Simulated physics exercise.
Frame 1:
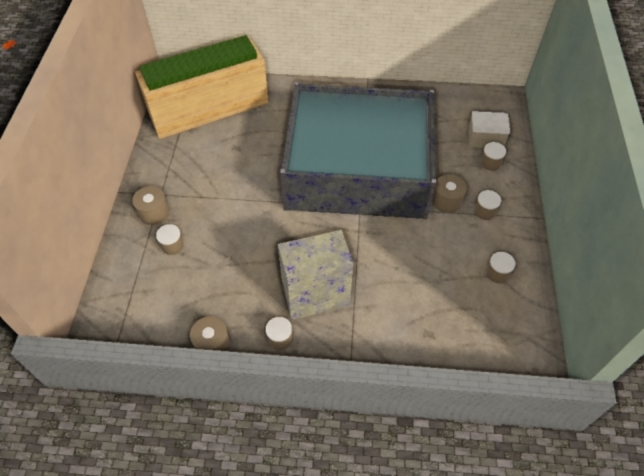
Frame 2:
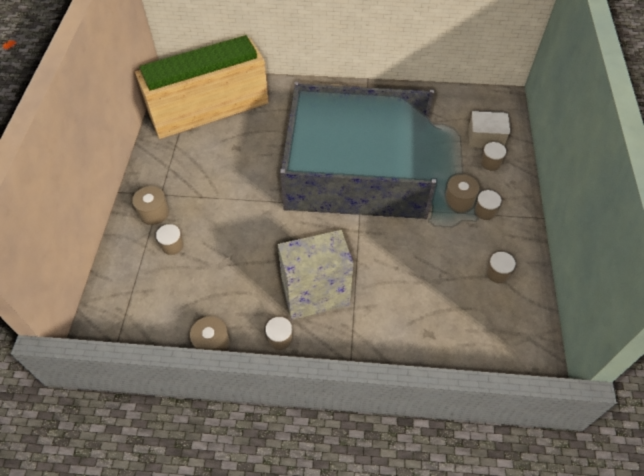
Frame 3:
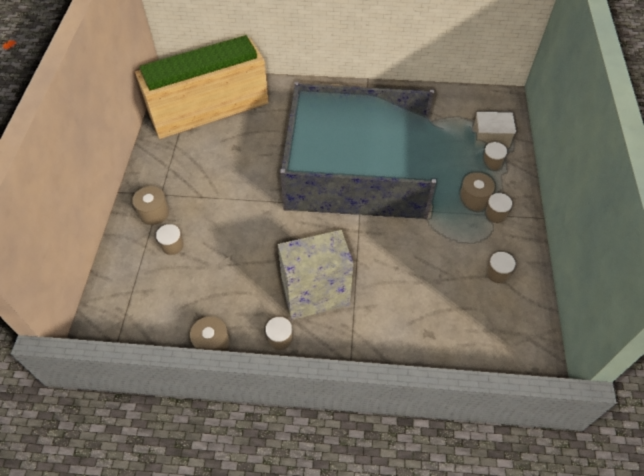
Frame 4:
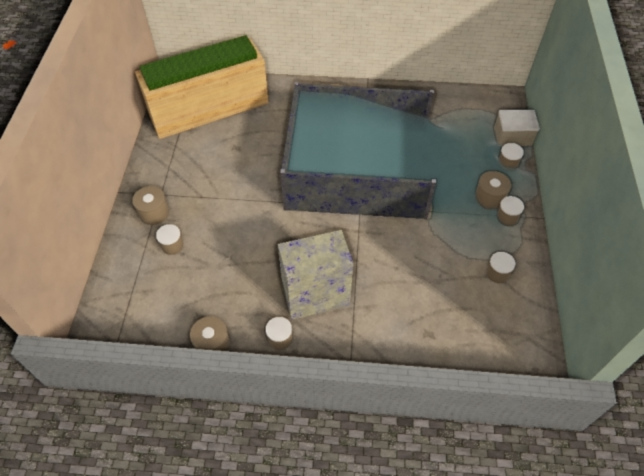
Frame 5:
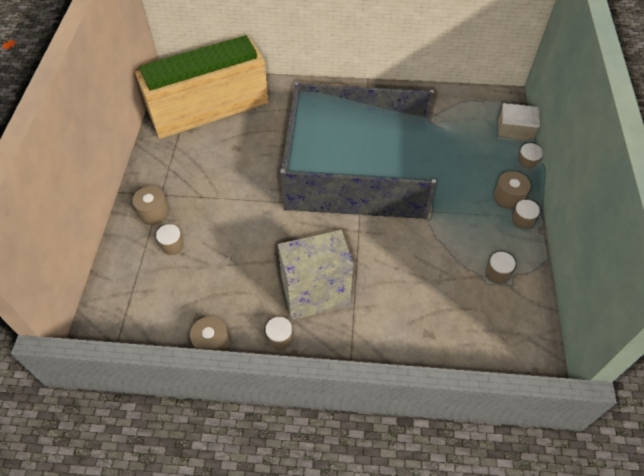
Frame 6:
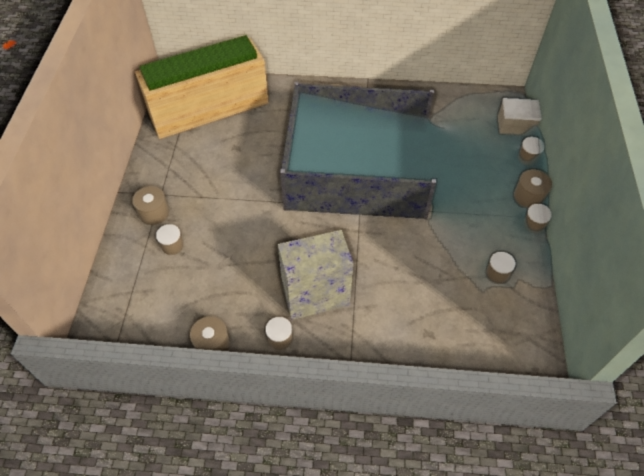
A small walled court with a stone-tiled floor is seen from high above by a still camera. A dark blue-mottled tank of teal water sits near the pale back wall, with a green-topped wooden box to its left, a patterned block in front, and brown and white-topped containers on both sides. Water spills out through the tank's right side and spreads, pushing several nearby containers and a pale box rightward toward the green wall.
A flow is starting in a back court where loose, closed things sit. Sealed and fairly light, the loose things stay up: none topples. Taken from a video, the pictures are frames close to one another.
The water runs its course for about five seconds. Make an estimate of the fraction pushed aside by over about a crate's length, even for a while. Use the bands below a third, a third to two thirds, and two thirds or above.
It falls two thirds or above.
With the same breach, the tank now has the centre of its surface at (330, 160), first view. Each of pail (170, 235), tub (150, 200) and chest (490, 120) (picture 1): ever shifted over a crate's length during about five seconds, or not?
Lab note - in sequence: Less than that; less than that; displaced that much.
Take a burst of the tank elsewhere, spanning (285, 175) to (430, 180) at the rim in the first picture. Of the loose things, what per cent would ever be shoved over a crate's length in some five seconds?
About 90 per cent.
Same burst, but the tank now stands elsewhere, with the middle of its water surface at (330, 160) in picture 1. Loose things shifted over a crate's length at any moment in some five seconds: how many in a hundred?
By my count it is some 80 %.
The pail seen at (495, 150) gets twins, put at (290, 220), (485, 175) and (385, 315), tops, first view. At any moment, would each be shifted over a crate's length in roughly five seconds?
Twin one: Barely shifts; twin two: Slides well clear; twin three: Slides well clear.
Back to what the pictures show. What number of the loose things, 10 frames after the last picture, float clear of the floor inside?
The number is 2.
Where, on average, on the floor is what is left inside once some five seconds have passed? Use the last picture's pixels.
Near (202, 238).
A moment on, 3 of 10 are well off their spots; 4 afloat.
Next, 5 of 10 are well off their spots; 2 afloat.
Later, 7 of 10 are well off their spots; 3 afloat.
In the end, 8 of 10 are well off their spots, and 8 have been at some point; 1 afloat.
